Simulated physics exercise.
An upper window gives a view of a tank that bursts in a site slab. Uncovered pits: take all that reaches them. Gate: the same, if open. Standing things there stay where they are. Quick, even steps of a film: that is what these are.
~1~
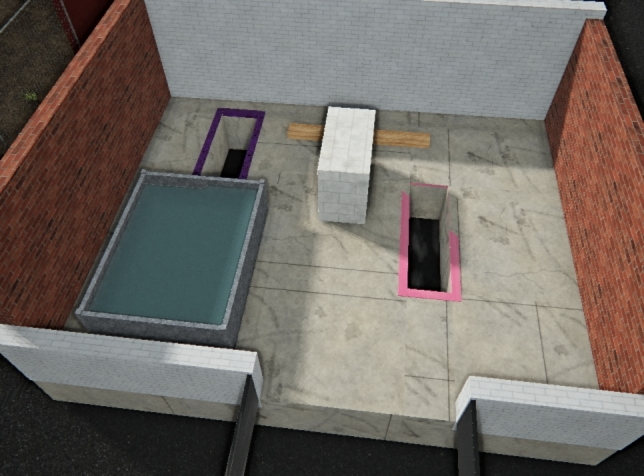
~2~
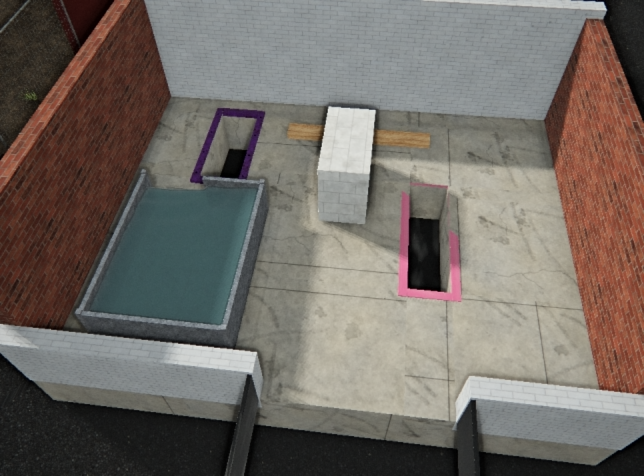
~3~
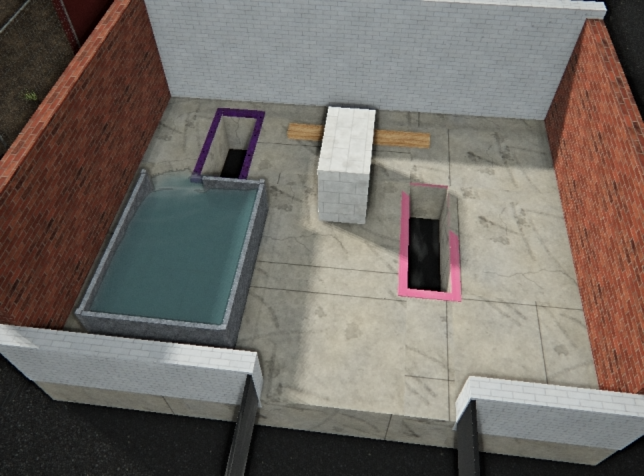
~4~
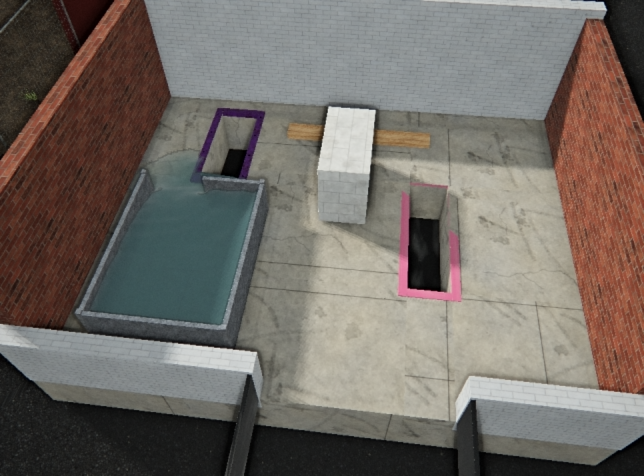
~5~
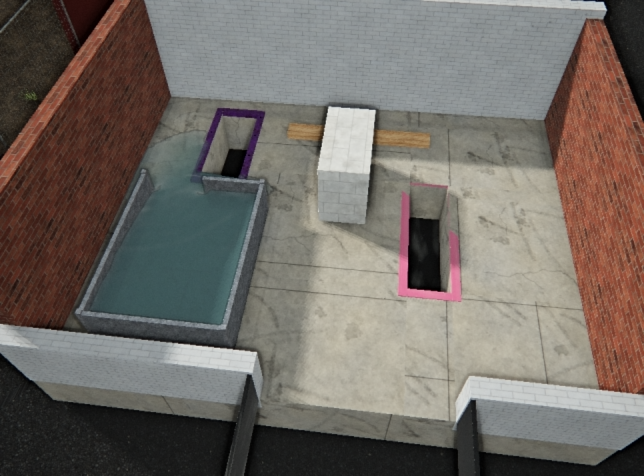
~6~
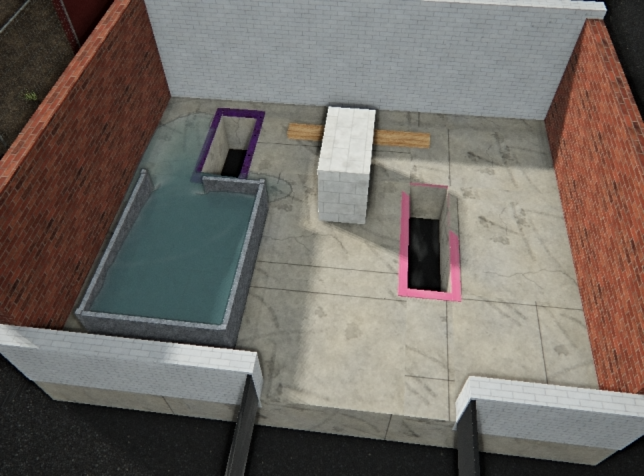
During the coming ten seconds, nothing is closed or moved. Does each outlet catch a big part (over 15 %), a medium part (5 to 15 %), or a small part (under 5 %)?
Parts caught - gate: A small part; pink pit: A small part; purple pit: A big part.
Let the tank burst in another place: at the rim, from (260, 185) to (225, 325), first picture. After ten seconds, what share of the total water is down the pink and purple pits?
Pink takes 40 in a hundred, purple takes 2 in a hundred.
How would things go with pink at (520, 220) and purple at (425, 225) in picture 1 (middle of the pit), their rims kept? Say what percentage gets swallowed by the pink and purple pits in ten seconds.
Percentages by pit: Pink at 15, purple at 0.
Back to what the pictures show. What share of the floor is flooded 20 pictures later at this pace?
My best guess is some 30 %.
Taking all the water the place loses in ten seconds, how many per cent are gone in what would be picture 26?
About 45 per cent.
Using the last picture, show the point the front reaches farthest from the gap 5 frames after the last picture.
Look around (172, 97).
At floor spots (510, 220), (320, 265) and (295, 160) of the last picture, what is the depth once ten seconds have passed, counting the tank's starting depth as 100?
I'd put them at close to 4 per cent, then 2 per cent, then 4 per cent.
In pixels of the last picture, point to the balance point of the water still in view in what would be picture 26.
About (201, 214).
A moment on, water covers 15 % of the floor; the gate 0 %, the pink pit 0 %, the purple pit 5 %.
Next, water covers 15 % of the floor; the gate 0 %, the pink pit 0 %, the purple pit 10 %.
Then, water covers 30 % of the floor; the gate 0 %, the pink pit 0 %, the purple pit 19 %.
Later, water covers 45 % of the floor; the gate 0 %, the pink pit 0 %, the purple pit 32 %.
In the end, water covers 75 % of the floor; the gate 0 %, the pink pit 1 %, the purple pit 41 %.
